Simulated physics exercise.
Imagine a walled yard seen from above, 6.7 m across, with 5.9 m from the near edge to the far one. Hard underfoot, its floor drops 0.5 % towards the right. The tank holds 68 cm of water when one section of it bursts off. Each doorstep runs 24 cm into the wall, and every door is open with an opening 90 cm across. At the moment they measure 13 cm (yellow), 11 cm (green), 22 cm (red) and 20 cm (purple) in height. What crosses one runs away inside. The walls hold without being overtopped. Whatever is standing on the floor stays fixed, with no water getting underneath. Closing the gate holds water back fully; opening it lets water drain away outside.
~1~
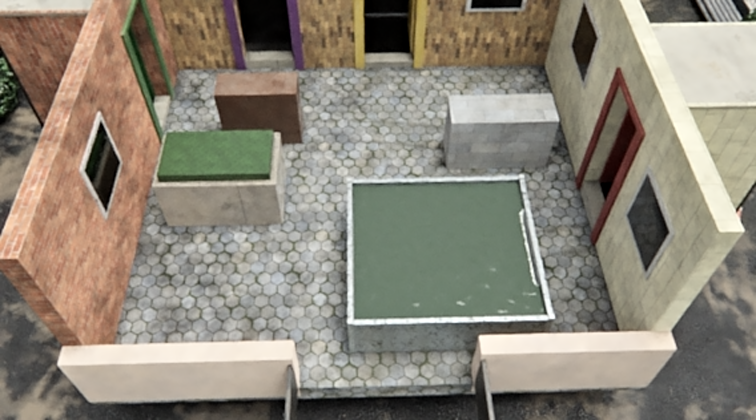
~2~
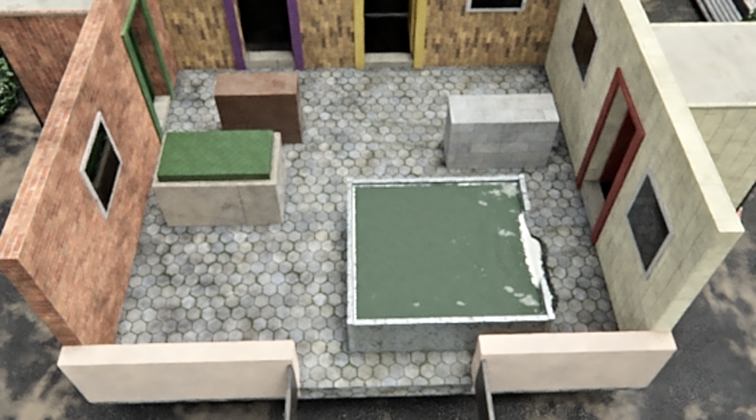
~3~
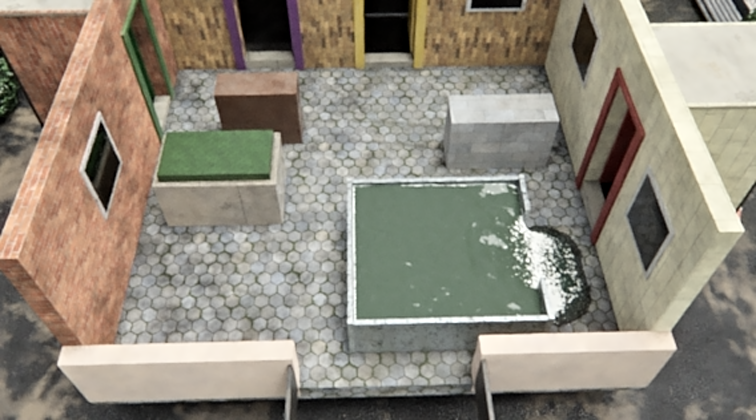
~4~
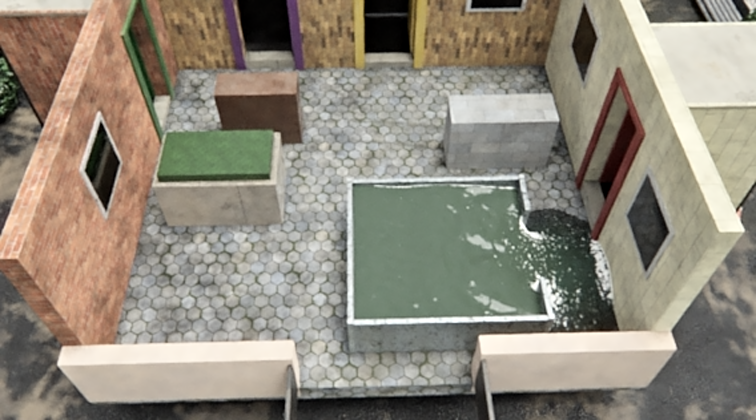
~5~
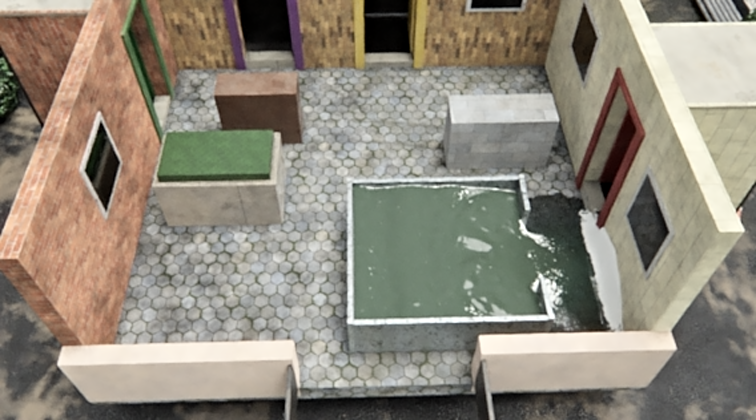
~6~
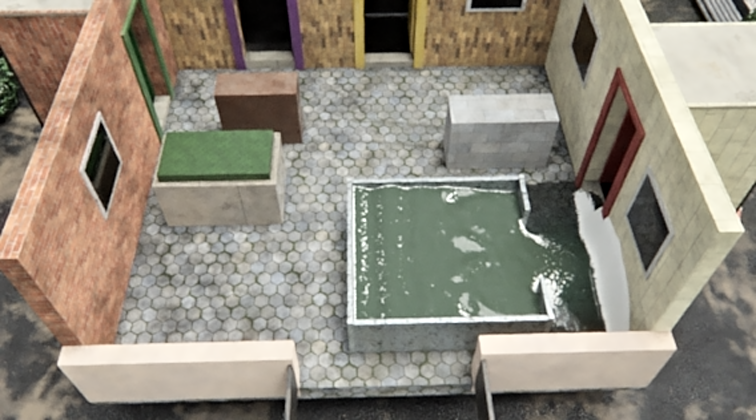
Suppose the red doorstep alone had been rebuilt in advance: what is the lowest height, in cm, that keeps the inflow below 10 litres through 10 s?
About 32 cm.
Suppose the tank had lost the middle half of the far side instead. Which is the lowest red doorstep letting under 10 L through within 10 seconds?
In that case you'd want it roughly 18 cm high.
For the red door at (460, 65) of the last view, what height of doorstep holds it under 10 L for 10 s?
9.5 cm.
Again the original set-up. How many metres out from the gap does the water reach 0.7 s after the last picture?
Close to 3.4 metres, I'd say.
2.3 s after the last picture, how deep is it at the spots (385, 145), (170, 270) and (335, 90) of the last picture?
0, 0 and 0 cm, respectively.
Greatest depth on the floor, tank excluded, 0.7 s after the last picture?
64 cm.
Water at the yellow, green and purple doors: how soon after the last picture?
For yellow it's 2.4 s, for green 5.0 s, and for purple 3.6 s.
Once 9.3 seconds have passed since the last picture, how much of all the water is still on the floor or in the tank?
About 86 per cent.
Then, 0.7 s after the last picture water covers 15 % of the floor, deepest (64 cm) near (627, 362); 29 cm at the red door, 8 litres in over its 22 cm doorstep.
Then, 2.3 s after the last picture water covers 40 % of the floor, deepest (40 cm) near (555, 351); 26 cm at the red door, 45 litres in over its 22 cm doorstep.
Then, 9.3 s after the last picture water covers 95 % of the floor, deepest (16 cm) near (627, 362); 12 cm at the red door, 58 litres in over its 22 cm doorstep.
At the red door as built, the water peaked near 30 cm, 1.1 s after the last picture.
Run again over the same 10 s with other heights there, 26 litres in over 27 cm, 3 litres over 36.5 cm. The limit of 10 litres is kept from about 32 cm up.
